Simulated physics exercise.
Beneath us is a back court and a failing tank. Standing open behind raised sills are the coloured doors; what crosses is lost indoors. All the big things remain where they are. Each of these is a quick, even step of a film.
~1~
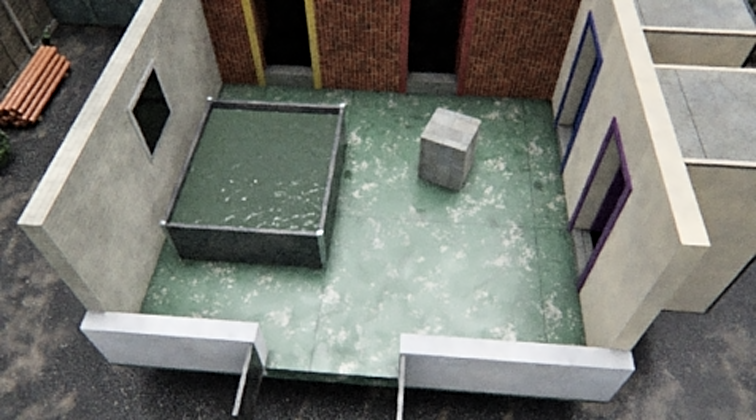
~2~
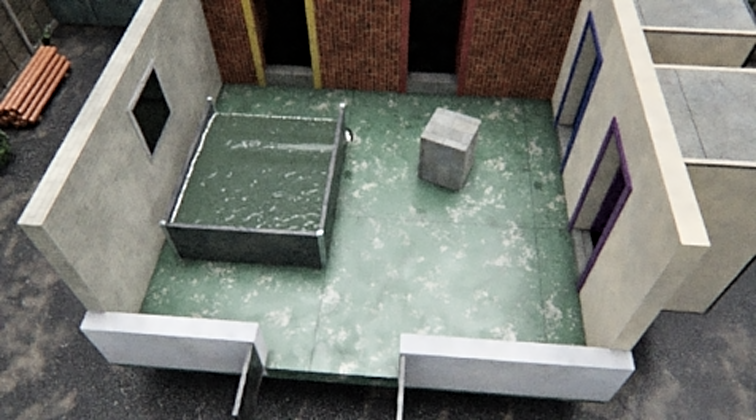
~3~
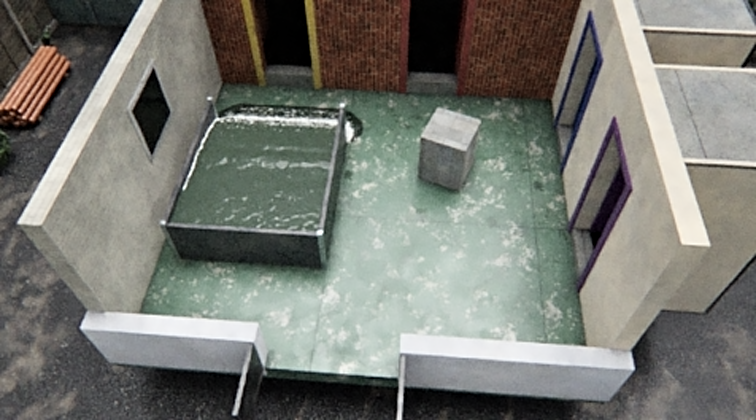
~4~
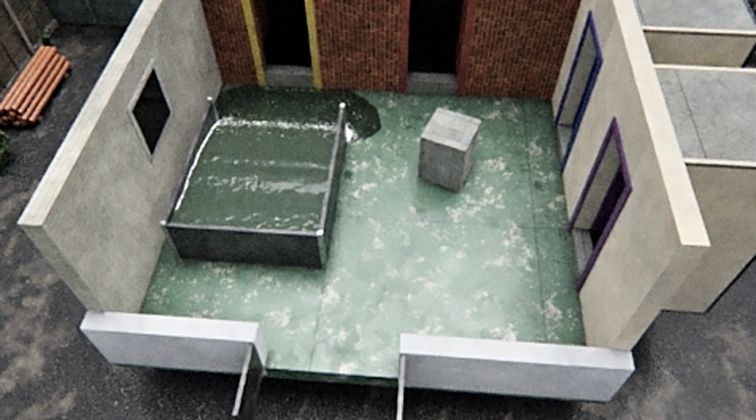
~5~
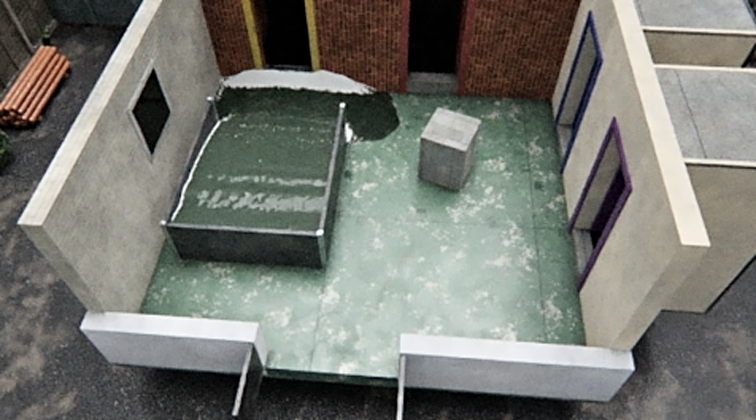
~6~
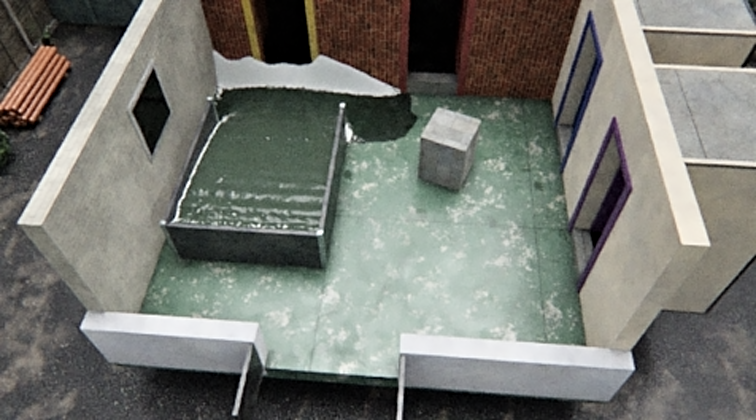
Dark water poured out over the far side of a square tank in a walled court, surged white against the brick wall by the yellow-framed doorway, and spread right, behind a grey block.
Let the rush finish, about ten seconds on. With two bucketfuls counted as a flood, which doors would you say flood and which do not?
The purple door will be at or under the cap, the red door will be at or under the cap, the yellow door will be over the cap, the blue door will be over the cap.
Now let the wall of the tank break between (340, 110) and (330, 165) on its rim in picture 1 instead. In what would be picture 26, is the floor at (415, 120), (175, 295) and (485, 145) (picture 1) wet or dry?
Submerged, unwetted, submerged.
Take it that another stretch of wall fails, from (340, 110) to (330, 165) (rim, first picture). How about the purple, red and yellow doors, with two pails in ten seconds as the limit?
Going door by door: The purple one gets too much, the red one gets too much, and the yellow one stays safe.
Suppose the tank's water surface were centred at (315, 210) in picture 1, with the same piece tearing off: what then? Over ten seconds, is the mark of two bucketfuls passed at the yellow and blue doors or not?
My reading: The yellow door overshoots it; the blue door overshoots it.
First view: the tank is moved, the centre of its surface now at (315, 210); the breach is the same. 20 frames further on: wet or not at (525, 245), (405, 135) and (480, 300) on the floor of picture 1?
In that order: Under water, under water, not flooded.
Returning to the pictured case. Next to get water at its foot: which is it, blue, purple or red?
Call: The red one.
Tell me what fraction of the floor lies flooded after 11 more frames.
Roughly 40 %.
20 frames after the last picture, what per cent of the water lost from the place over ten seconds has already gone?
Around 50 %.
A moment on, water covers 20 % of the floor; the purple door not reached, the red door wet at the sill, nothing in, the yellow door far over two buckets in, the blue door not reached.
Next, water covers 40 % of the floor; the purple door not reached, the red door wet at the sill, nothing in, the yellow door far over two buckets in, the blue door wet at the sill, nothing in.
Then, water covers 60 % of the floor; the purple door wet at the sill, nothing in, the red door wet at the sill, nothing in, the yellow door far over two buckets in, the blue door over two buckets in.
Later, water covers 95 % of the floor; the purple door wet at the sill, nothing in, the red door wet at the sill, nothing in, the yellow door far over two buckets in, the blue door far over two buckets in.
In the end, water covers 95 % of the floor; the purple door wet at the sill, nothing in, the red door wet at the sill, nothing in, the yellow door far over two buckets in, the blue door far over two buckets in.
